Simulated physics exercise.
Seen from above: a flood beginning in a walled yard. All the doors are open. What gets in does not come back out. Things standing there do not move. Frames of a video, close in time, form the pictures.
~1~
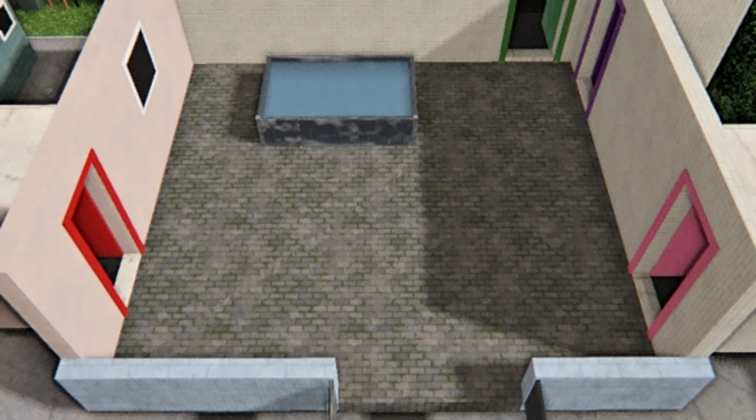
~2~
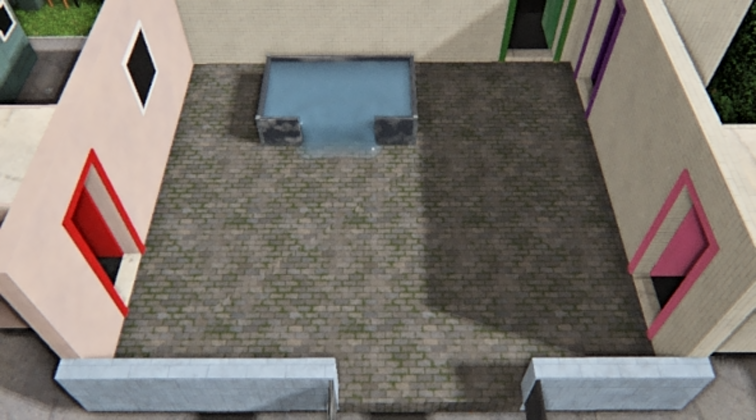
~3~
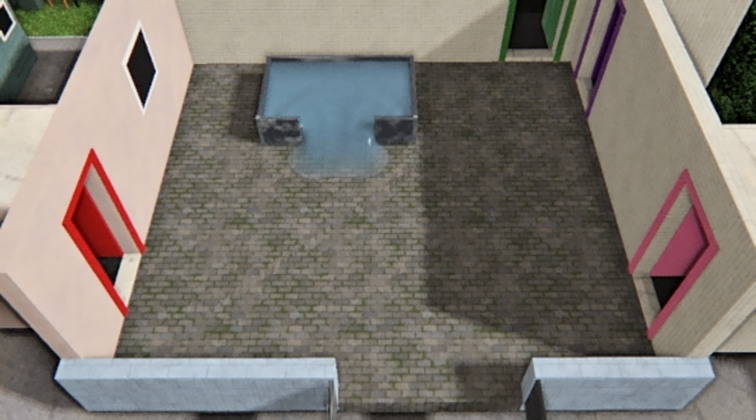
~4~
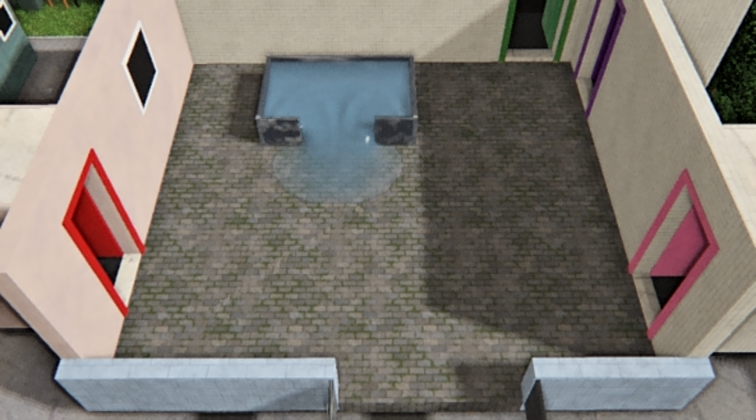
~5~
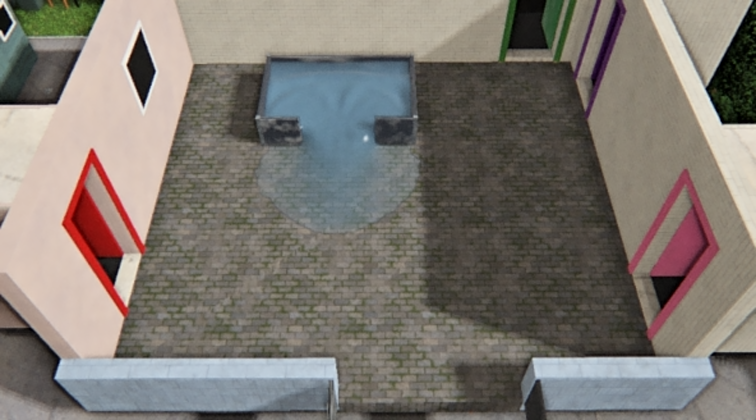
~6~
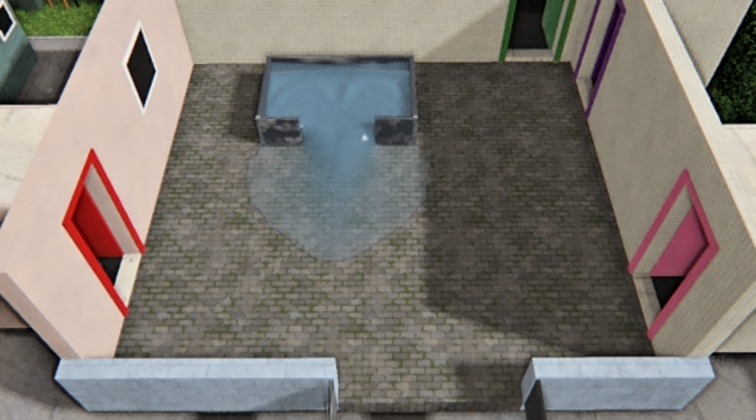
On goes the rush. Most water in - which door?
Red door.
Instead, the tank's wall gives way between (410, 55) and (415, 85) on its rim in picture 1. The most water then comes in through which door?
I'd go with the purple-painted one.
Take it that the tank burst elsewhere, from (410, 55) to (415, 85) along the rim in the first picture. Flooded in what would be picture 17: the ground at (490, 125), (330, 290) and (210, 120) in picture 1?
Soaked, untouched, untouched.
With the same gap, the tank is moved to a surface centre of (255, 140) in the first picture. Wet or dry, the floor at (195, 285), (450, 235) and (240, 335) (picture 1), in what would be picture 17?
In order: Reached, unreached, reached.
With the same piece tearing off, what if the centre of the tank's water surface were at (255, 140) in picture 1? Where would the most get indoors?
The answer is the red one.
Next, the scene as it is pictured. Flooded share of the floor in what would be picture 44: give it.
The answer is around 55 per cent.
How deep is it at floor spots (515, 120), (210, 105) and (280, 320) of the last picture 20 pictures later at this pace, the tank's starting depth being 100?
Approx. values, in order: 0 %, 0 %, 6 %.
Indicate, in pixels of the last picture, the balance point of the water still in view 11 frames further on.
Around pixel (334, 173).
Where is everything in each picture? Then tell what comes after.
In the first picture, the water tank at (339, 89) is whole and still.
In the second picture, the front is at (377, 150), out from the gap at (338, 134).
In the third picture, the front is at (373, 172), out from the gap at (338, 136).
In the fourth picture, water pours out at (338, 136) and has run to (361, 198).
In the fifth picture, water pours out at (338, 136) and has run to (325, 229).
In the sixth picture, the front is at (336, 256), out from the gap at (338, 136).
A moment on, water covers 25 % of the floor; red door not reached, pink door not reached, purple door not reached, green door not reached.
Next, water covers 40 % of the floor; red door not reached, pink door not reached, purple door not reached, green door not reached.
Then, water covers 50 % of the floor; red door a trickle in, pink door not reached, purple door not reached, green door not reached.
Later, water covers 55 % of the floor; red door some in, pink door wet at the sill, nothing in, purple door not reached, green door not reached.
In the end, water covers 65 % of the floor; red door some in, pink door wet at the sill, nothing in, purple door not reached, green door not reached; the red door has let in the most.
